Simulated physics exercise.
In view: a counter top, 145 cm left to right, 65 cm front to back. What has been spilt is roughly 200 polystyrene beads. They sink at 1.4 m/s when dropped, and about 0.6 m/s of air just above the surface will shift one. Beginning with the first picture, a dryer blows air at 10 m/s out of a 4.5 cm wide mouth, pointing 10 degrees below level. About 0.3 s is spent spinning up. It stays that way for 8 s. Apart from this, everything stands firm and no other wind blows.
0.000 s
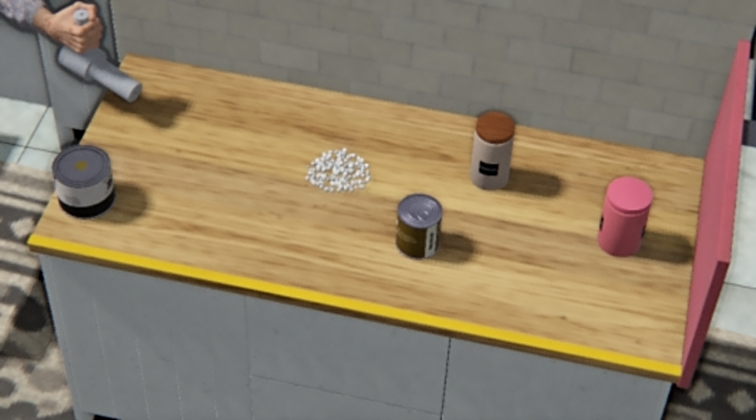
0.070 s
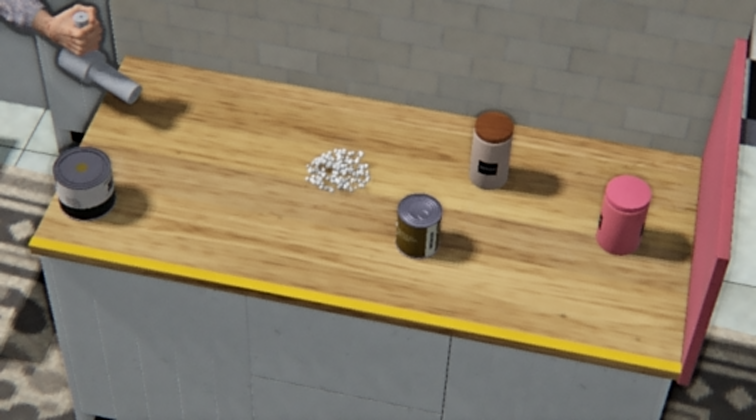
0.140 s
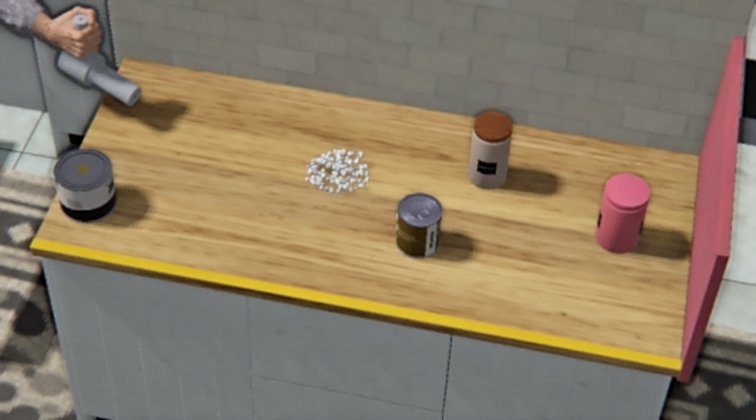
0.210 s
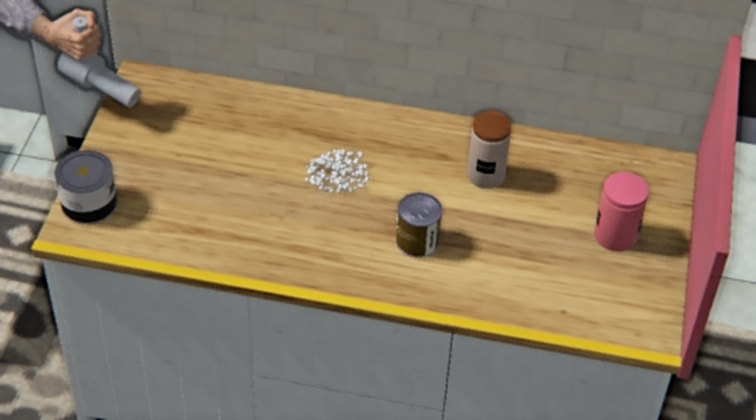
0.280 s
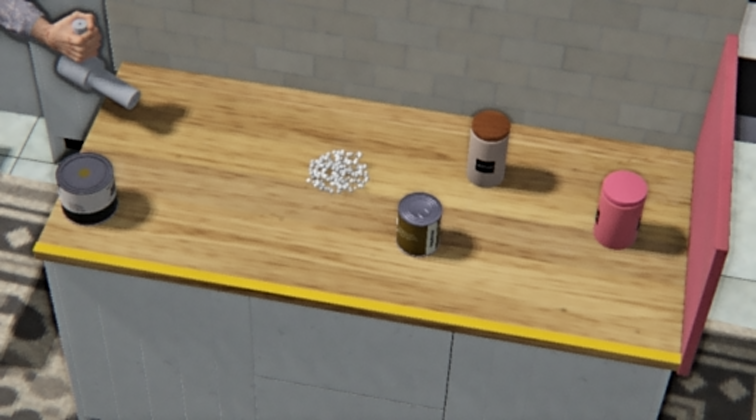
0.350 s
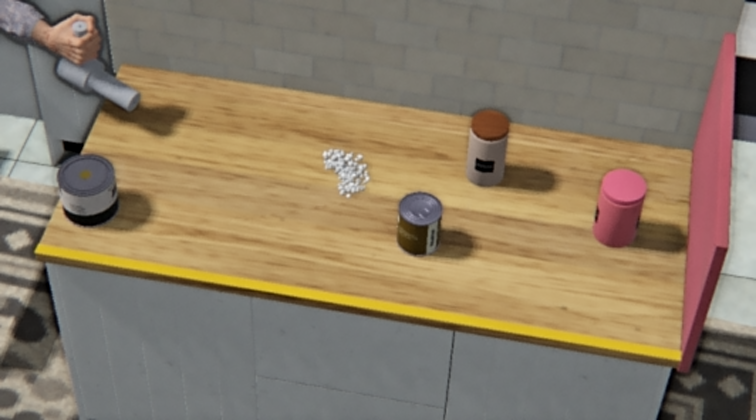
To begin with, a hand at the upper left holds a grey dryer toward a small pile of white beads lying still among tins and jars on a wooden counter. The pile stays put for most of the clip, then abruptly becomes smaller and narrower, its left side largely cleared.
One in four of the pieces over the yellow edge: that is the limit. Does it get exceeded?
Over the limit: No.
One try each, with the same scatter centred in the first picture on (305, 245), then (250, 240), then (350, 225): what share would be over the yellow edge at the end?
100, 100 and 70 in a hundred, respectively.
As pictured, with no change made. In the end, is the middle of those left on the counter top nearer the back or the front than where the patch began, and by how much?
Drift: Rearward direction, about 25 cm.
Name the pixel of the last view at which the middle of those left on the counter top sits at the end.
Their middle sits at about (617, 149) in the last picture.
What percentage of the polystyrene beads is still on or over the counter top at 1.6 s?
Some 100 percent are still there.
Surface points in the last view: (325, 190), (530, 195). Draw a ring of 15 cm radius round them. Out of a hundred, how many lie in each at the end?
0 %, 10 %.
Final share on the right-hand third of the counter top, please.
I'd estimate around 100 per cent.
After 1.6 s the count stands so, 0 % are over the yellow edge; the middle of those still in play is near (582, 184).
After 2.6 s the count stands so, 0 % are over the yellow edge; the middle of those still in play is near (619, 161).
After 4.4 s the count stands so, 1 % are over the yellow edge; the middle of those still in play is near (632, 156).
After 8.0 s, at the end, 1 % are over the yellow edge; the middle of those still in play is near (617, 149).
